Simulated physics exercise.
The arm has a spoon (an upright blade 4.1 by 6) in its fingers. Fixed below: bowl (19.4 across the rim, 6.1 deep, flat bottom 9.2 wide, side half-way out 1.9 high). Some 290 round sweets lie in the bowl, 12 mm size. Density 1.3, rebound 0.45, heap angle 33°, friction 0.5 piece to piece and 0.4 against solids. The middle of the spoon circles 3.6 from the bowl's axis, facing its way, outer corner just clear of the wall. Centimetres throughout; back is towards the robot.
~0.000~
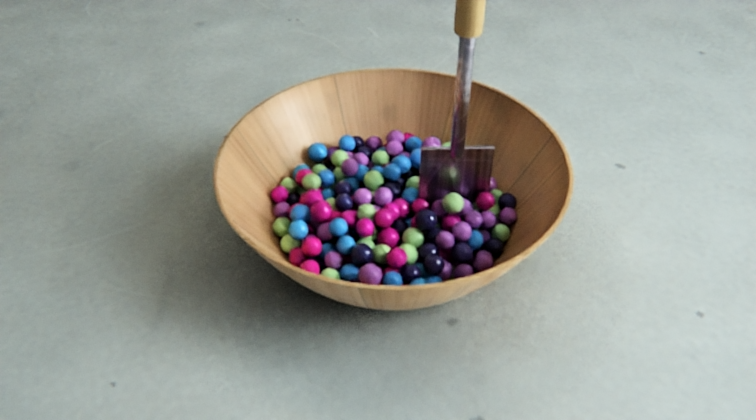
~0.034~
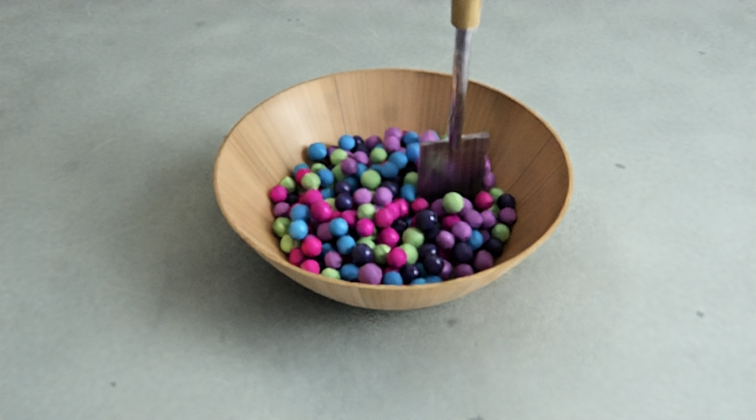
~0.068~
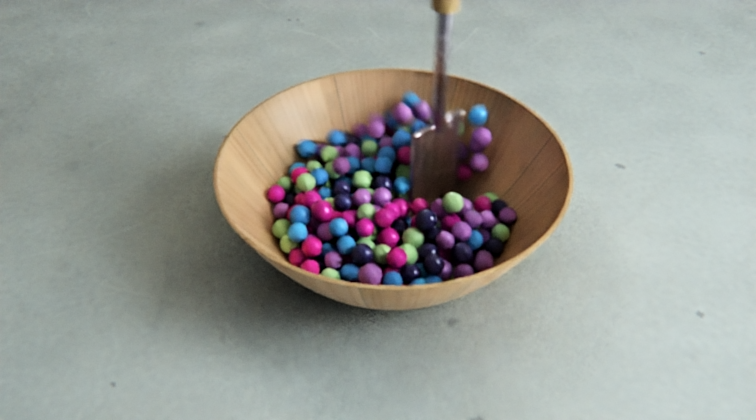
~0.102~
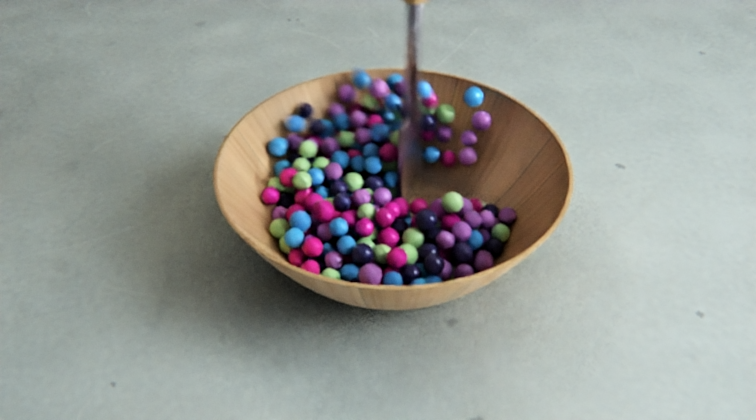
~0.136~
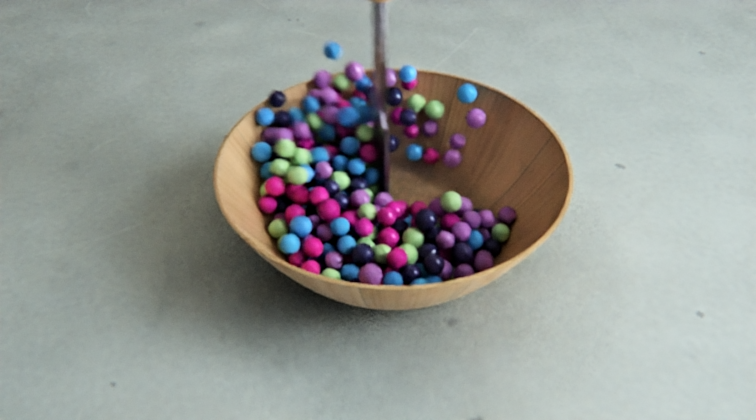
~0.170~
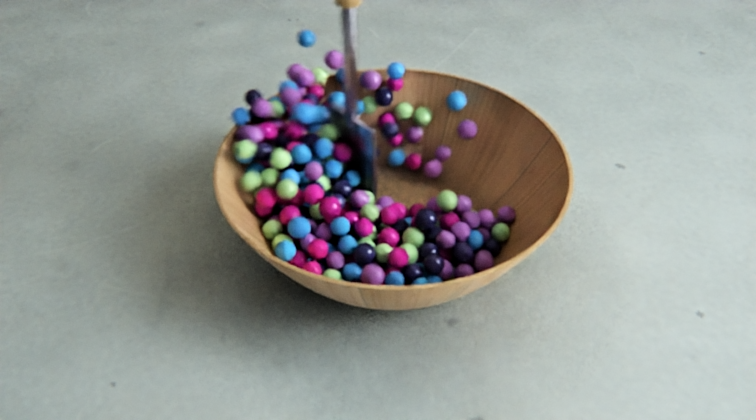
A wide wooden bowl of small round sweets in blue, purple, pink, lime green and dark navy sits on a plain grey surface, seen from above at an angle. A flat metal blade with a wooden handle stands upright among them at the right. It sweeps leftward around the back of the bowl, pushing sweets toward the left side and tossing several above the rim, while the view stays still.
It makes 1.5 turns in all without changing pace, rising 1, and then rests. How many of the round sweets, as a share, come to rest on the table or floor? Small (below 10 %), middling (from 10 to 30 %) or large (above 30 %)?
A middling share, from 10 to 30 %, ends on the table or floor.
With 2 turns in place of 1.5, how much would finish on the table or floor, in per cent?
It would be near 15 per cent.
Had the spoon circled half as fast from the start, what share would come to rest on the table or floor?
It would be near 0 per cent.
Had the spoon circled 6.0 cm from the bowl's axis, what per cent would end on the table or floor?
In that case some 5 per cent.
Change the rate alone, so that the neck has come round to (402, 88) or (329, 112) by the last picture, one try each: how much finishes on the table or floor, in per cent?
About 0 and 30 per cent.
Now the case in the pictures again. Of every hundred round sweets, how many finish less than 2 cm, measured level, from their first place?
Roughly 5 per cent.
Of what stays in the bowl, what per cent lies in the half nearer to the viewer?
Some 50 per cent.
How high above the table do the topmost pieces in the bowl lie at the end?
About 6.0 cm.
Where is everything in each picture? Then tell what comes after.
The first frame shows spoon neck at (460, 125), 0° round; upper third of the load around (392, 201), from x 280 to 510, top at y 140; 293 in the bowl.
The second frame shows spoon neck at (457, 116), 13° round; upper third of the load around (391, 197), from x 280 to 510, top at y 135.
The third frame shows spoon neck at (439, 100), 41° round; upper third of the load around (385, 170), from x 275 to 510, top at y 100.
The fourth frame shows spoon neck at (412, 90), 71° round; upper third of the load around (364, 147), from x 270 to 505, top at y 80.
The fifth frame shows spoon neck at (380, 88), 100° round; upper third of the load around (333, 137), from x 260 to 505, top at y 50; 292 in the bowl, 1 in flight or on the tool.
The sixth frame shows spoon neck at (351, 95), 130° round; upper third of the load around (306, 135), from x 240 to 505, top at y 40; 292 in the bowl, 1 in flight or on the tool.
After 0.35 s, 287° round, highest piece 9 above the table; 258 in the bowl, 17 on the table or floor, 18 in flight or on the tool.
After 0.53 s, 84° round, highest piece 7 above the table; 249 in the bowl, 42 on the table or floor, 2 in flight or on the tool.
After 0.82 s, 180° round, highest piece 6 above the table; 246 in the bowl, 47 on the table or floor.
After 1.52 s, 180° round, highest piece 6 above the table; 246 in the bowl, 47 on the table or floor.
At rest, 246 in the bowl, 47 on the table or floor. That is 16 % on the table or floor.
